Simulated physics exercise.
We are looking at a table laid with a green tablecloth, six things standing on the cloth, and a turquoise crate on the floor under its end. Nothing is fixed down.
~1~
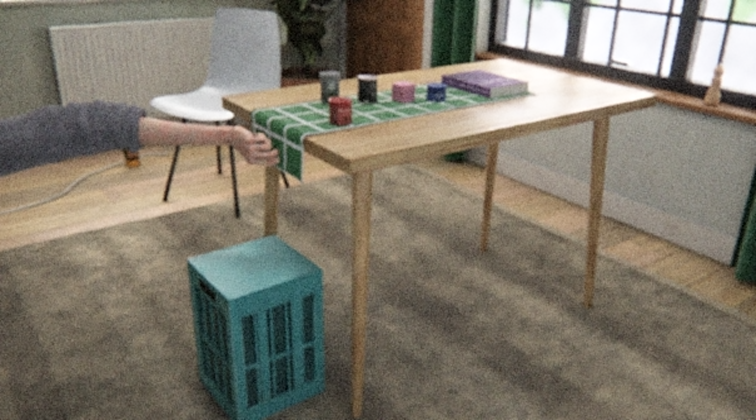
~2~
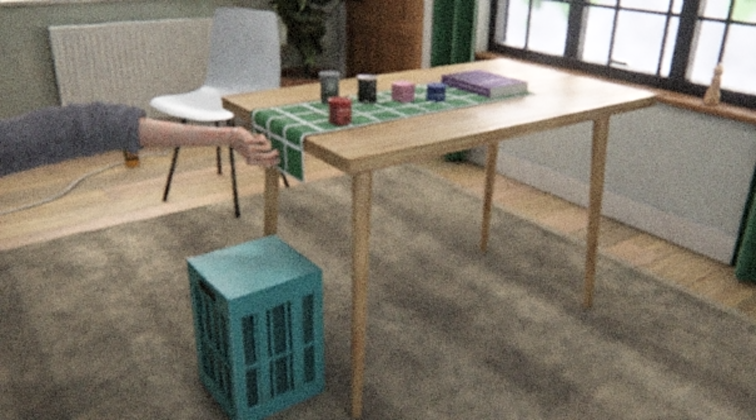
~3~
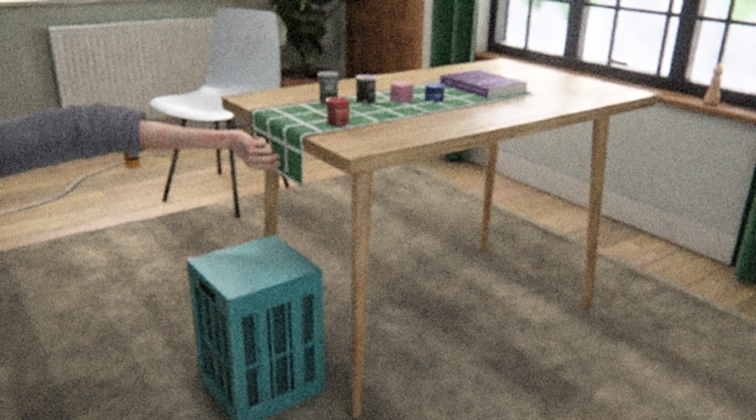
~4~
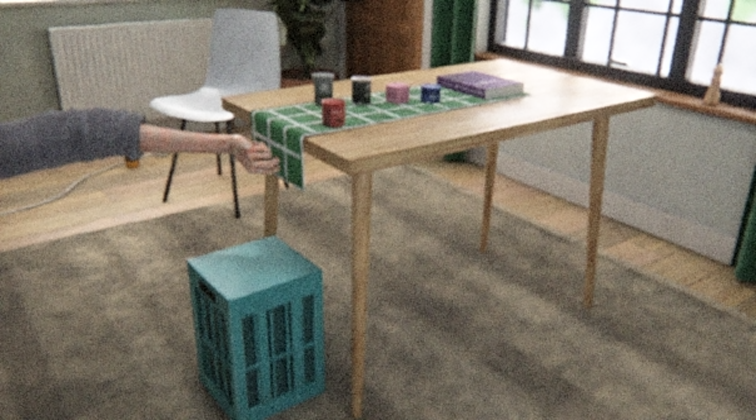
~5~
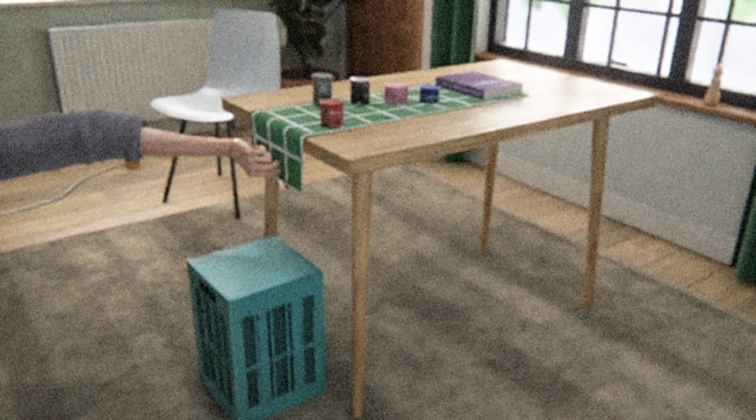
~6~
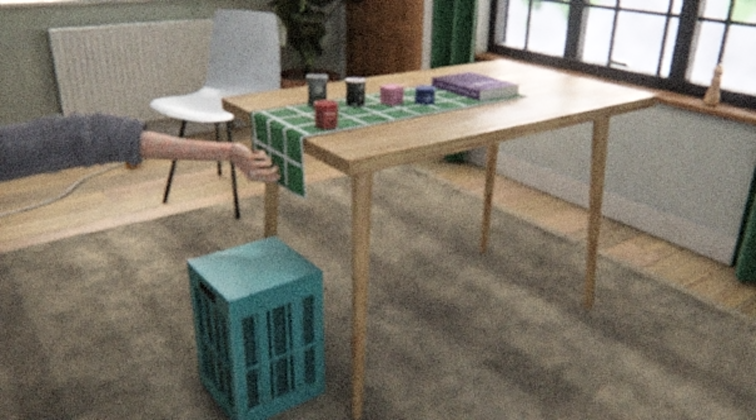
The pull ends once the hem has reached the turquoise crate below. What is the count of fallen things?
The table loses two.
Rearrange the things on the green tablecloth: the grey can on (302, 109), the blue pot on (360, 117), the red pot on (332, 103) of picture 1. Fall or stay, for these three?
The grey can comes down; the blue pot is carried off; the red pot goes over.
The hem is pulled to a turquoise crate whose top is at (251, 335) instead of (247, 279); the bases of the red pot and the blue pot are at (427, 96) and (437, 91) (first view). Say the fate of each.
The red pot holds on, the blue pot survives.
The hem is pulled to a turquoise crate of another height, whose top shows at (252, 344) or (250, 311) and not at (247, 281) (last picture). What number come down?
In that case 4 and 3.
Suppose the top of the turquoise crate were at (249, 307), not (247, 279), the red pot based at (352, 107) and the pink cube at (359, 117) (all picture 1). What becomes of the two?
The red pot is carried off, the pink cube is carried off.
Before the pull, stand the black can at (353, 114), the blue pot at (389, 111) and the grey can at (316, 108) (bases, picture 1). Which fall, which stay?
The black can goes over, the blue pot remains up, the grey can falls.
Soon after, hem near (278, 198); all still up.
After that, hem near (278, 219); all still up.
And then, hem on the crate; red pot gone.
In the end, hem on the crate; red pot and grey can gone. The count of fallen things is two.
